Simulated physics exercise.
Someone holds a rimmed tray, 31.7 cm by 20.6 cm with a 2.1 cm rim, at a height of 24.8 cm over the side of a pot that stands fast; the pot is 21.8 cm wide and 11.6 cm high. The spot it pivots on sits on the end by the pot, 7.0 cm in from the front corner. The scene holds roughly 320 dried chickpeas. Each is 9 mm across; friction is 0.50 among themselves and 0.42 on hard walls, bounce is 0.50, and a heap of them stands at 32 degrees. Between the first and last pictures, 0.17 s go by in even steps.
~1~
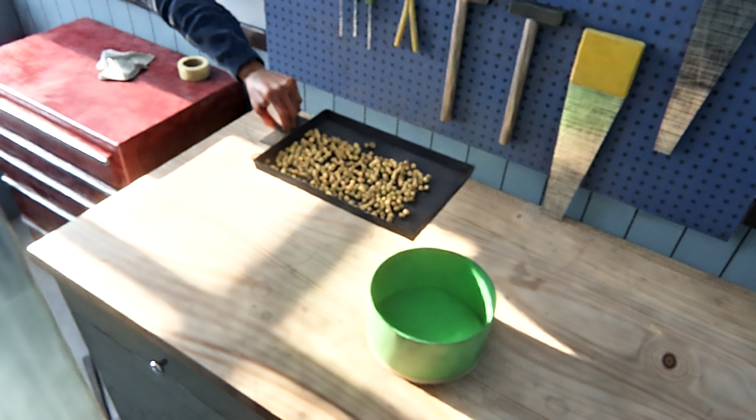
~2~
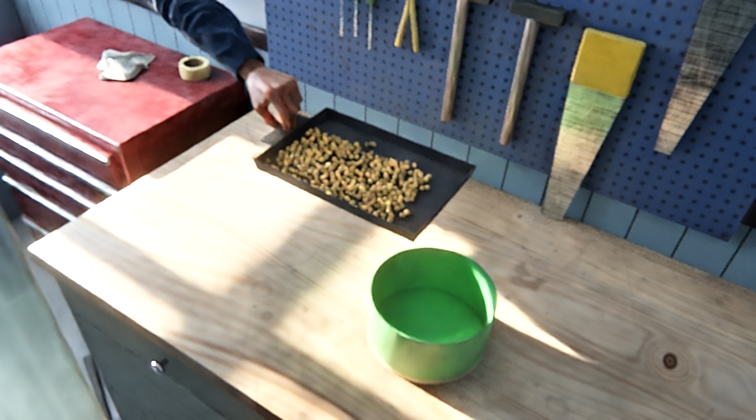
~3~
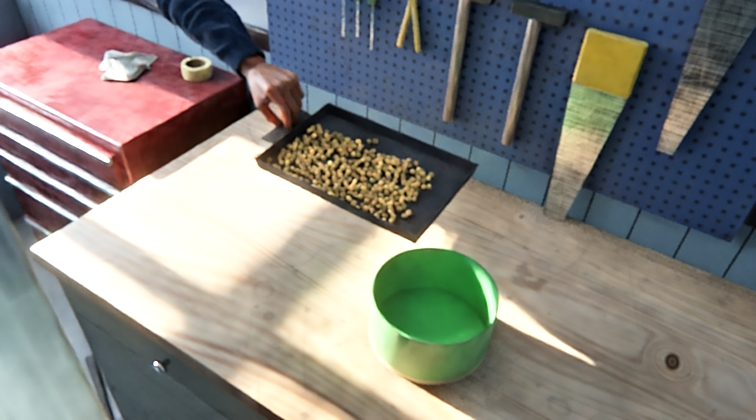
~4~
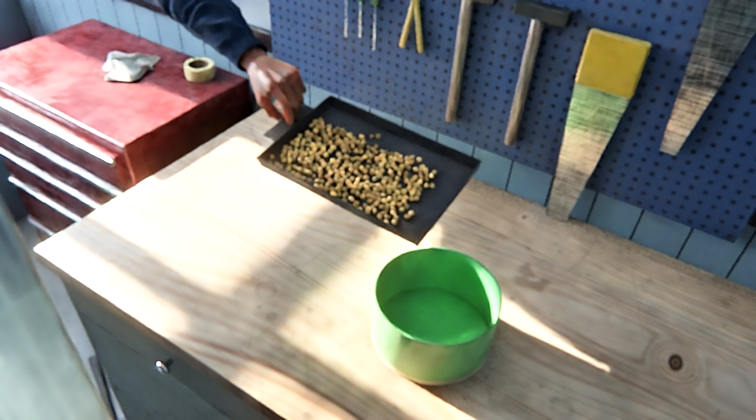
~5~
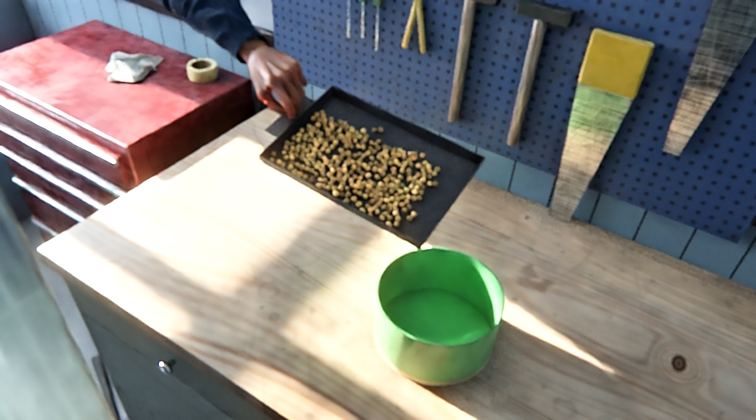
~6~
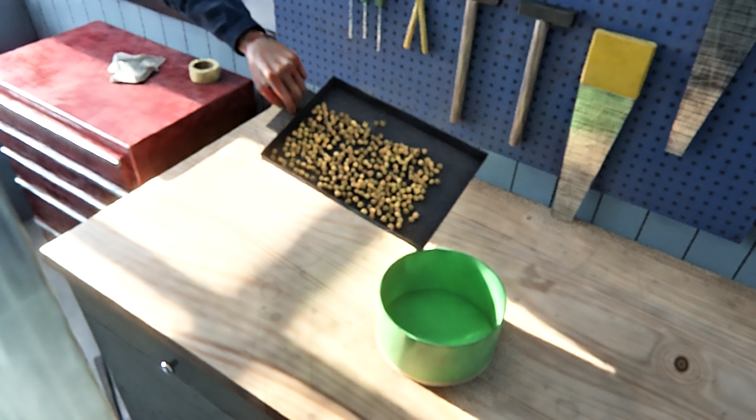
A person's hand, in a dark blue sleeve, grips the far left end of a black rimmed tray of tan chickpeas above a wooden workbench, seen from above at an angle. A green pot stands in front, with a red tool chest at left and hammers and saws on a blue pegboard behind. The hand gradually tilts the tray toward the pot while the view shifts very slightly.
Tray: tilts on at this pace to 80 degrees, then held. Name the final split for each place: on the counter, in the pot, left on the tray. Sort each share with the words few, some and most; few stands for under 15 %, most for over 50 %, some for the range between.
The shares come out as follows. Counter: Some. Pot: Some. Tray: Some.
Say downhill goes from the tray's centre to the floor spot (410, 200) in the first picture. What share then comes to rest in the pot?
The share would be about 60 percent.
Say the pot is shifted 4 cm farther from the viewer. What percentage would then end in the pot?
My estimate: Some 25 per cent.
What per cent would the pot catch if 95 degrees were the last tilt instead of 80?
That would be around 60 percent.
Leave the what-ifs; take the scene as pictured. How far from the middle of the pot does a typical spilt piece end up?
That comes to near 20 cm.
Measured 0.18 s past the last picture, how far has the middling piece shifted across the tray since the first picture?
By then it sits near 3 cm from where it began.
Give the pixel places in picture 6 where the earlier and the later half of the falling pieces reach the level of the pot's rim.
Near (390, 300) at first, near (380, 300) afterwards.
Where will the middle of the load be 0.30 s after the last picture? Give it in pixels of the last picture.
At that time the load is centred around (361, 191).
Then, 0.18 s after the last picture, tilt 52 degrees; the tray holds 100 %, the pot 0 %.
Then, 0.30 s after the last picture, tilt 73 degrees; the tray holds 100 %, the pot 0 %.
Then, 0.55 s after the last picture, tilt 80 degrees; the tray holds 50 %, the pot 20 %.
In the end, counter 35 %, pot 40 %, tray 25 %.
